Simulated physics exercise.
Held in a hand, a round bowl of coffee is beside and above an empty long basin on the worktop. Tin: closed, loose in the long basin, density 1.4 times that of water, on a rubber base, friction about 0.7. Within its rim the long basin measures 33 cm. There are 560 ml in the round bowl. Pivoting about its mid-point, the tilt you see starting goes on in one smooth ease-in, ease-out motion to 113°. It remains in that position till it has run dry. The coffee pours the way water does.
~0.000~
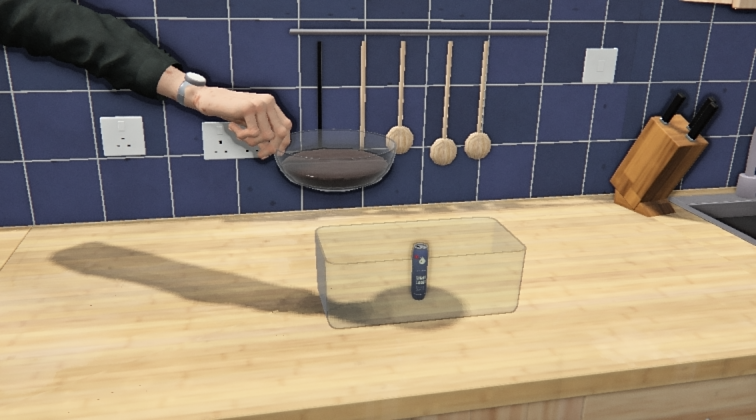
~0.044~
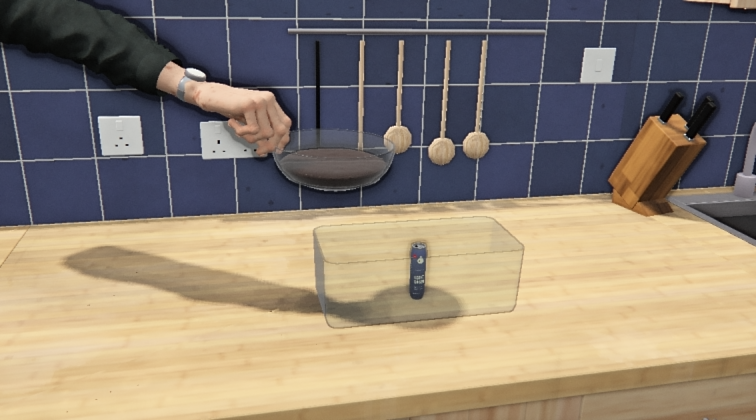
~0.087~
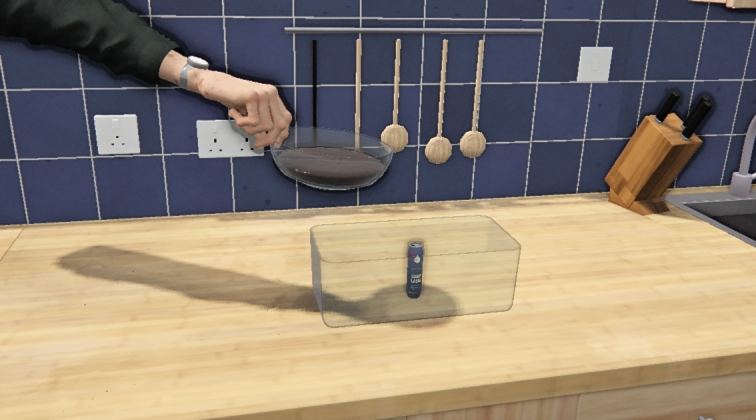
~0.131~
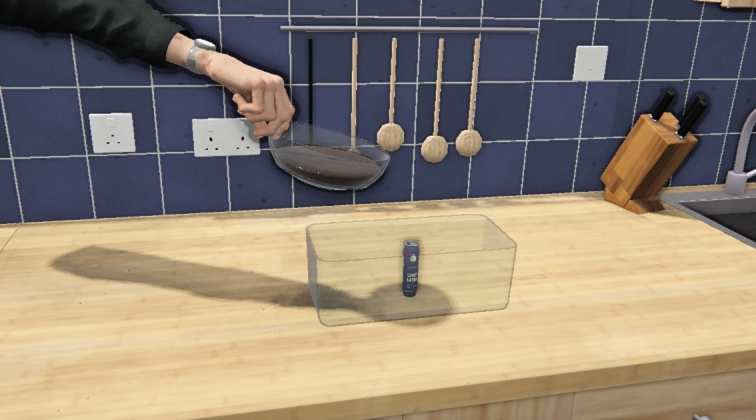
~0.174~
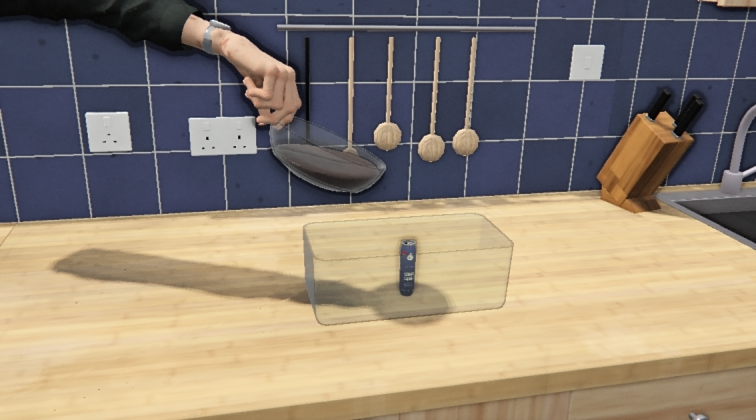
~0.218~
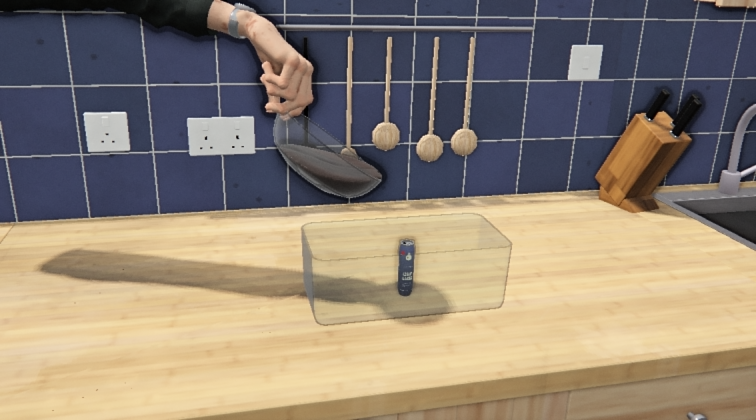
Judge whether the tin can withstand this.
Most likely it will capsize.
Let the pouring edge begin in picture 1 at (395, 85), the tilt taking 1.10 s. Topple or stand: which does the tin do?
Then it stays on its base.
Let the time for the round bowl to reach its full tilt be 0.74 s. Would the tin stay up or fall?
Then the tin does not tip.
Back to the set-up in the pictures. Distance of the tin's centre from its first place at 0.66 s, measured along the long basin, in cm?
Estimate: Around 4 cm.
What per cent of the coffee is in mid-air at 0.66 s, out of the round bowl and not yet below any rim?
5 per cent or so.
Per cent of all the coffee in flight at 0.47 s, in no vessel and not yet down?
Some 16 % is the figure.
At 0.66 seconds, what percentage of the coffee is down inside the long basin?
Some 96 percent.
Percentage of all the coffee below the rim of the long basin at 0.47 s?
84 %, give or take.
Then, 0.47 s in, the tilt is 106° and 0 per cent is still to pour; the tin stands where it began.
Then, 0.66 s in, the tilt is 113° and 0 per cent is still to pour; the tin leans 18°.
Then, 0.85 s in, the tilt is 113° and 0 per cent is still to pour; the tin lies on its side.
Then, 1.06 s in, the tilt is 113° and 0 per cent is still to pour; the tin lies on its side.
Finally, the tin lies on its side.
